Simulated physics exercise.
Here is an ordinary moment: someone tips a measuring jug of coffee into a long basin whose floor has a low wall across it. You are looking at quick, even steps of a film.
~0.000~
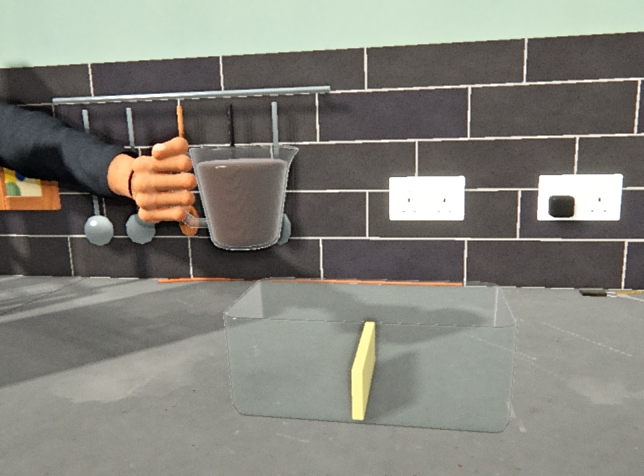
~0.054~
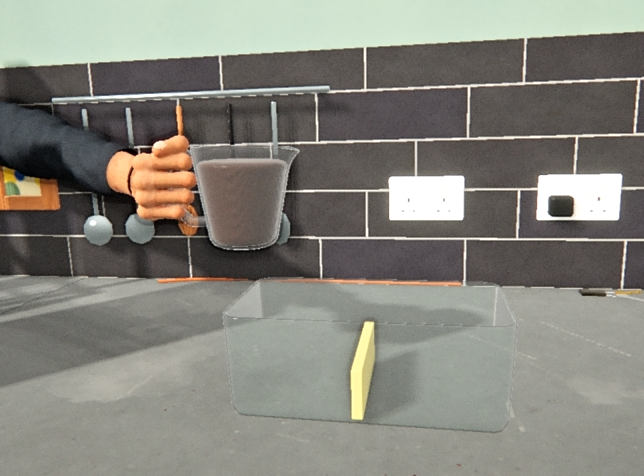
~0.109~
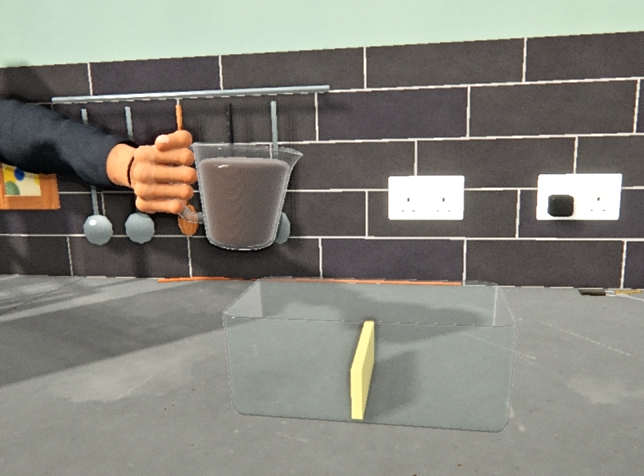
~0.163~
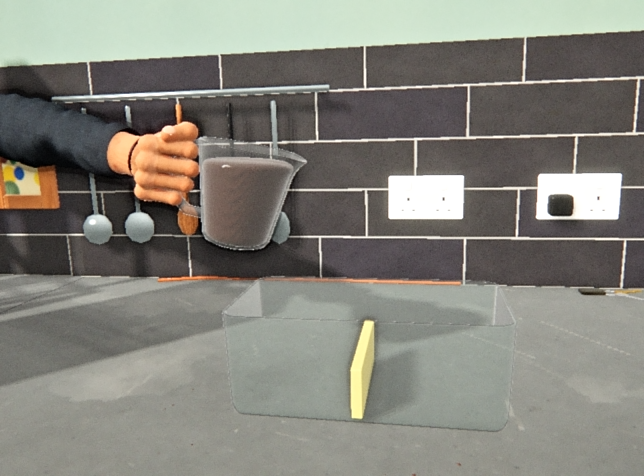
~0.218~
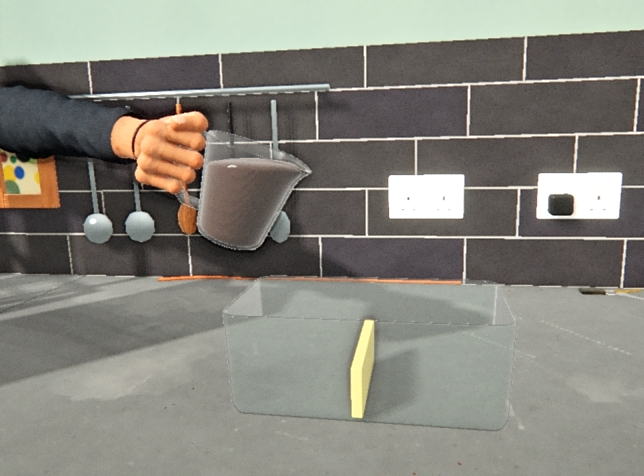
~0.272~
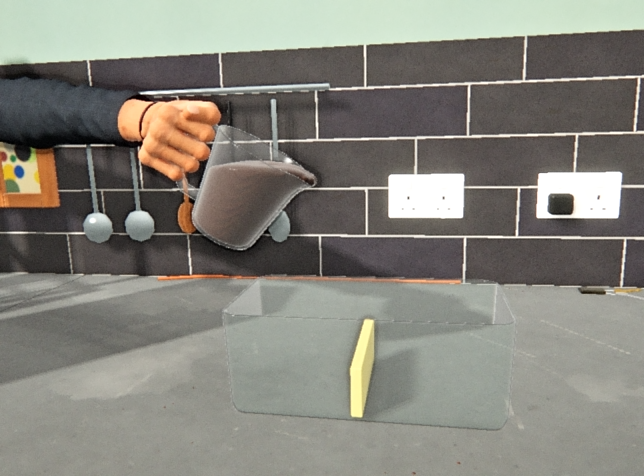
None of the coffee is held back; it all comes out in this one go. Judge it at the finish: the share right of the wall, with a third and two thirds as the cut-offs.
At the finish, the right of the wall has under a third.
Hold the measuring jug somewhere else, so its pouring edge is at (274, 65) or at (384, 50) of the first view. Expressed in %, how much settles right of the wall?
Estimate: 20 per cent, then 80 per cent.
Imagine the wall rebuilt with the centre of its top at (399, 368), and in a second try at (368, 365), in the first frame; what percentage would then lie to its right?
Record: Case 1 near 10 %, case 2 near 30 %.
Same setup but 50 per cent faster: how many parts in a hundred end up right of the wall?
About 15 per cent.
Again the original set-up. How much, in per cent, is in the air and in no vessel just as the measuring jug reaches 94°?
Something like 25 per cent of it.
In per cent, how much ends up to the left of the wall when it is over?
Close to 75 in a hundred.
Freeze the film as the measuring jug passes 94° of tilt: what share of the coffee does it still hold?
Near 45 percent is still in there.
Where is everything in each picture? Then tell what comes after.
In the first frame, it leans 0°; its right rim is at (298, 148); the coffee meets the walls at (202, 164) and (288, 162); the long basin's rim runs from (243, 297) to (507, 304); the wall's top is at (365, 345).
In the second frame, it leans 1°; its right rim is at (298, 149); the coffee meets the walls at (202, 162) and (288, 162).
In the third frame, it leans 6°; its right rim is at (302, 154); the coffee meets the walls at (204, 160) and (289, 163).
In the fourth frame, it leans 13°; its right rim is at (306, 161); the coffee meets the walls at (208, 159) and (295, 166).
In the fifth frame, it leans 22°; its right rim is at (311, 171); the coffee meets the walls at (212, 163) and (303, 167).
In the sixth frame, it leans 32°; its right rim is at (314, 185); the coffee meets the walls at (209, 178) and (304, 175); 1 per cent is over the edge.
A moment on, the measuring jug is tipped on its side and 46 per cent is still to pour, 14 is left of the wall and 16 right of it.
Next, the measuring jug is tipped right over and 5 per cent is still to pour, 68 is left of the wall and 20 right of it.
Then the measuring jug is tipped right over and 0 per cent is still to pour, 76 is left of the wall and 22 right of it.
Later the measuring jug is tipped right over and 0 per cent is still to pour, 76 is left of the wall and 22 right of it.
At rest 76 per cent lies left of the wall, 22 right of it and 2 outside.
